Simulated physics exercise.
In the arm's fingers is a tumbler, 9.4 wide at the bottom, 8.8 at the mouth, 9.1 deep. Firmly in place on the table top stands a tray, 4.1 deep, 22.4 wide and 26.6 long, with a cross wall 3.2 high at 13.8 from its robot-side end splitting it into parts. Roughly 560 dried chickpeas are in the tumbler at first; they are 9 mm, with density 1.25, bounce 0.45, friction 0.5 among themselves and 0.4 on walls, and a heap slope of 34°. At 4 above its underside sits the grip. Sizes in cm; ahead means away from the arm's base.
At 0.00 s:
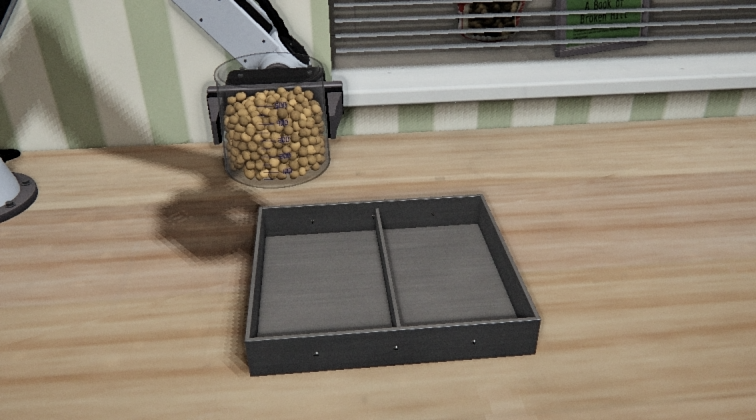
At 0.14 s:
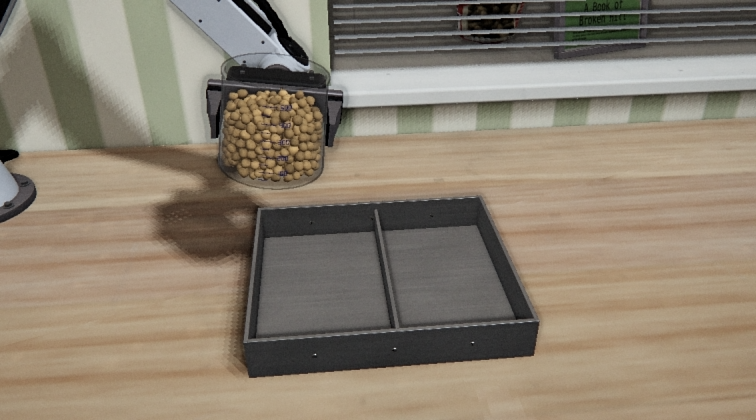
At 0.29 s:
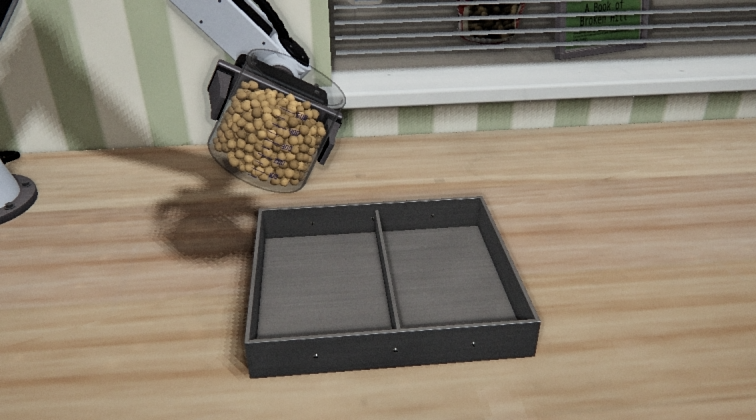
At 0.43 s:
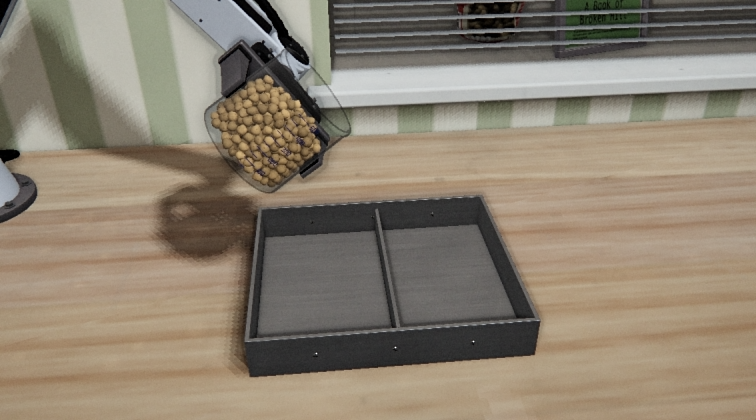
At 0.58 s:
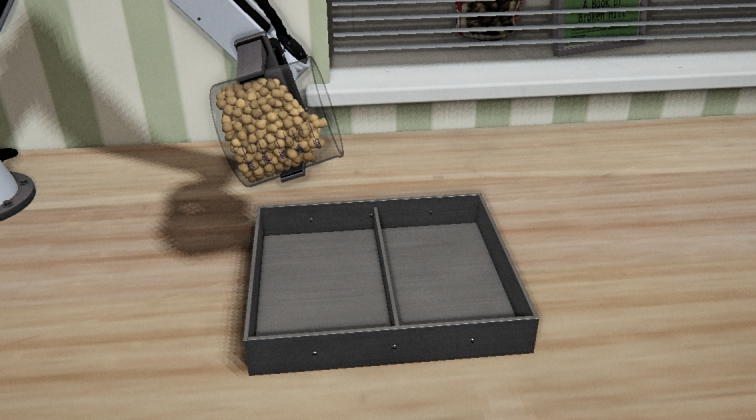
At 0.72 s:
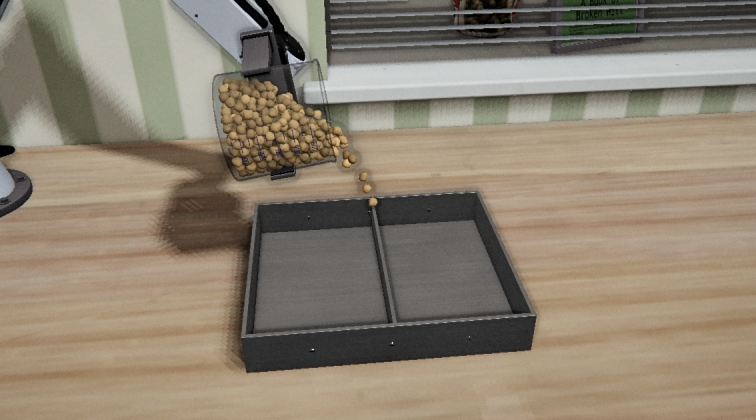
A pale wooden table top against a green-and-cream striped wall, with a slatted blind at upper right, is seen from above by a still camera. A white and black robot arm holds a clear tumbler of tan chickpeas behind a dark grey, two-part tray. The arm tilts the tumbler steadily rightward until it lies nearly on its side, and a few chickpeas tumble from its mouth above the tray.
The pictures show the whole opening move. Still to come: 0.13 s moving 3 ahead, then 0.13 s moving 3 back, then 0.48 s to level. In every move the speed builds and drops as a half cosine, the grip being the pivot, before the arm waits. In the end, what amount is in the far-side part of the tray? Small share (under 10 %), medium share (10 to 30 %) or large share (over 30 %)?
A medium share.
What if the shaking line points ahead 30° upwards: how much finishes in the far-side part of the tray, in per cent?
It comes to around 15 percent.
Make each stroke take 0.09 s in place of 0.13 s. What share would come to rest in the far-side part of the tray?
Then about 35 per cent.
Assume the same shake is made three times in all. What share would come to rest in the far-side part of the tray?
Approx. 35 per cent.
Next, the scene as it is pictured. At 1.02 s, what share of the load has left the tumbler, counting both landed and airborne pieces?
About 20 in a hundred parts are out by then.
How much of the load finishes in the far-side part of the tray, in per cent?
Estimate: Near 15 %.
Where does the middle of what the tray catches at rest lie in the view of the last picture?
Roughly at (412, 277) in the last picture.
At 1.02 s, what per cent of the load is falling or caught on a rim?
Around 12 per cent of the load.
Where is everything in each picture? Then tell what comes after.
The first picture shows the tumbler middle at (274, 120), level; upper third of the load around (273, 114), from x 230 to 320, top at y 90; 555 in the tumbler.
The second picture shows the tumbler middle at (274, 121), tilted 8° forward; upper third of the load around (270, 116), from x 225 to 320, top at y 95.
The third picture shows the tumbler middle at (277, 122), tilted 28° forward; upper third of the load around (263, 114), from x 220 to 320, top at y 85.
The fourth picture shows the tumbler middle at (279, 122), tilted 54° forward; upper third of the load around (259, 108), from x 215 to 315, top at y 80.
The fifth picture shows the tumbler middle at (278, 122), tilted 74° forward; upper third of the load around (255, 105), from x 220 to 325, top at y 80.
The sixth picture shows the tumbler middle at (276, 120), tilted 82° forward; upper third of the load around (251, 108), from x 225 to 370, top at y 85; 548 in the tumbler, 7 in flight or on a rim.
After 1.02 s, tilted 81° forward, highest piece 22 above the table; 446 in the tumbler, 32 in the far-side part, 9 in the robot-side part, 68 in flight or on a rim.
After 1.31 s, tilted 18° forward, highest piece 24 above the table; 423 in the tumbler, 80 in the far-side part, 50 in the robot-side part, 2 in flight or on a rim.
After 1.66 s, level, highest piece 23 above the table; 423 in the tumbler, 82 in the far-side part, 50 in the robot-side part.
After 2.71 s, level, highest piece 23 above the table; 423 in the tumbler, 82 in the far-side part, 50 in the robot-side part.
In the end, 423 in the tumbler, 82 in the far-side part, 50 in the robot-side part. That is 15 % in the far-side part of the tray.
